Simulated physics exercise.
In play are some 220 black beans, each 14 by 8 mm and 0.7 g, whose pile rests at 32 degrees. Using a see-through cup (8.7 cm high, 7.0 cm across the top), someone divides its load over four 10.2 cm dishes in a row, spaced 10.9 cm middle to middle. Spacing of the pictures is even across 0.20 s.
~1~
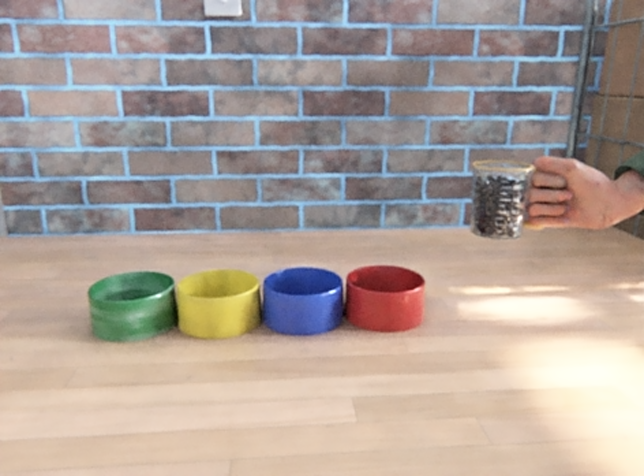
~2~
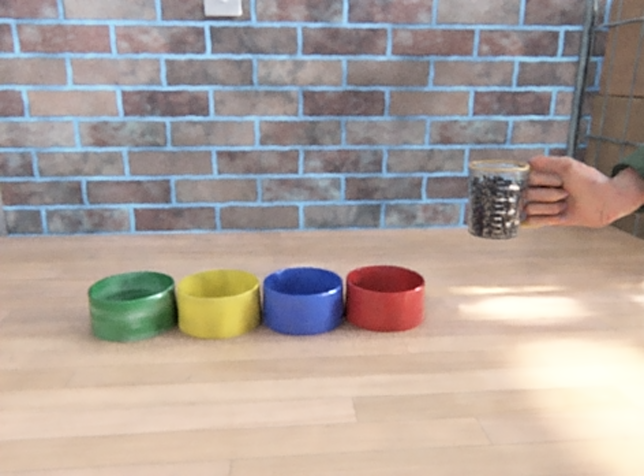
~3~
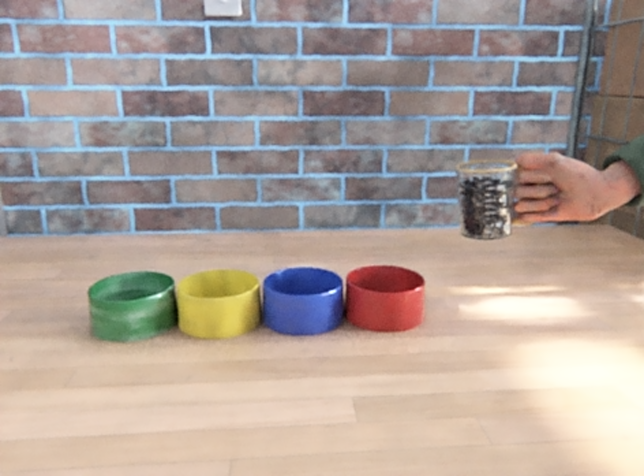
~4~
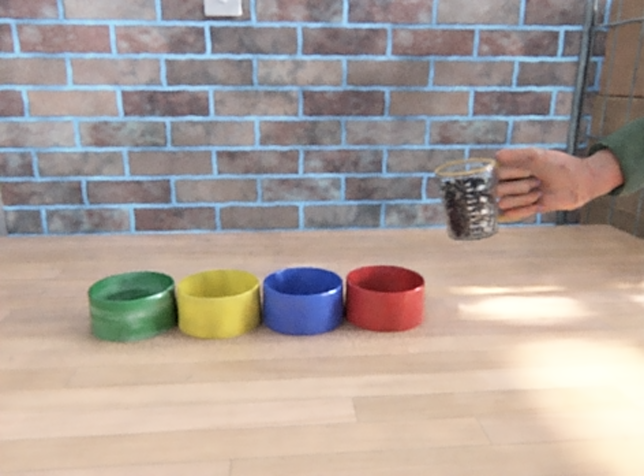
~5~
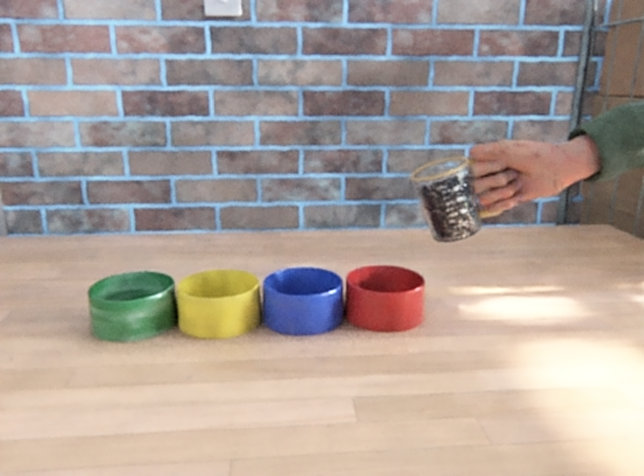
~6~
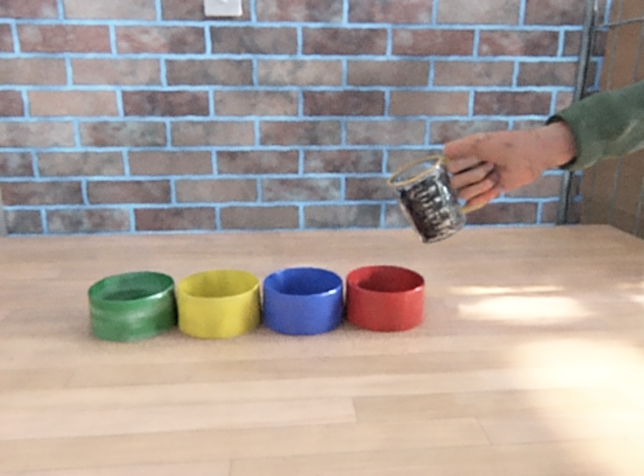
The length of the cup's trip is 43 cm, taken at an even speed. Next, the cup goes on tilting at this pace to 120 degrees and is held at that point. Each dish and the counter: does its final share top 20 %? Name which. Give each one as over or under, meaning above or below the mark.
Red: Under, blue: Under, green: Over, yellow: Under, counter: Over.
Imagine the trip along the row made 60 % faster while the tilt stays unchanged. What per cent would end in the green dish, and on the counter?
Green: 40; counter: 60.
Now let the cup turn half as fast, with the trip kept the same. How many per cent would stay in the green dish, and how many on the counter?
In that case the green dish gets 90 while the counter gets 10.
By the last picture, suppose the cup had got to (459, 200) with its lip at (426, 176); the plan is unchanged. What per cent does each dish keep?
Per cent kept: Red 0; blue 0; green 80; yellow 0.
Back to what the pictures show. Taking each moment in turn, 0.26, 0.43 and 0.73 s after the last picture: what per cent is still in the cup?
It goes roughly like this: 100, 90, 0 per cent.
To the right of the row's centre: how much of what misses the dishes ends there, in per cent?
0 percent.
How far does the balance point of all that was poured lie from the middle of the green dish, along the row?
About 7 cm to its left-hand side.
Then, 0.26 s after the last picture, tilt 79 degrees; cup holds 100 %.
Then, 0.43 s after the last picture, tilt 112 degrees; cup holds 90 %, green 5 %.
Then, 0.73 s after the last picture, tilt 120 degrees; cup holds 0 %, green 55 %.
In the end, red 0 %, blue 0 %, green 55 %, yellow 0 %, counter 45 %.
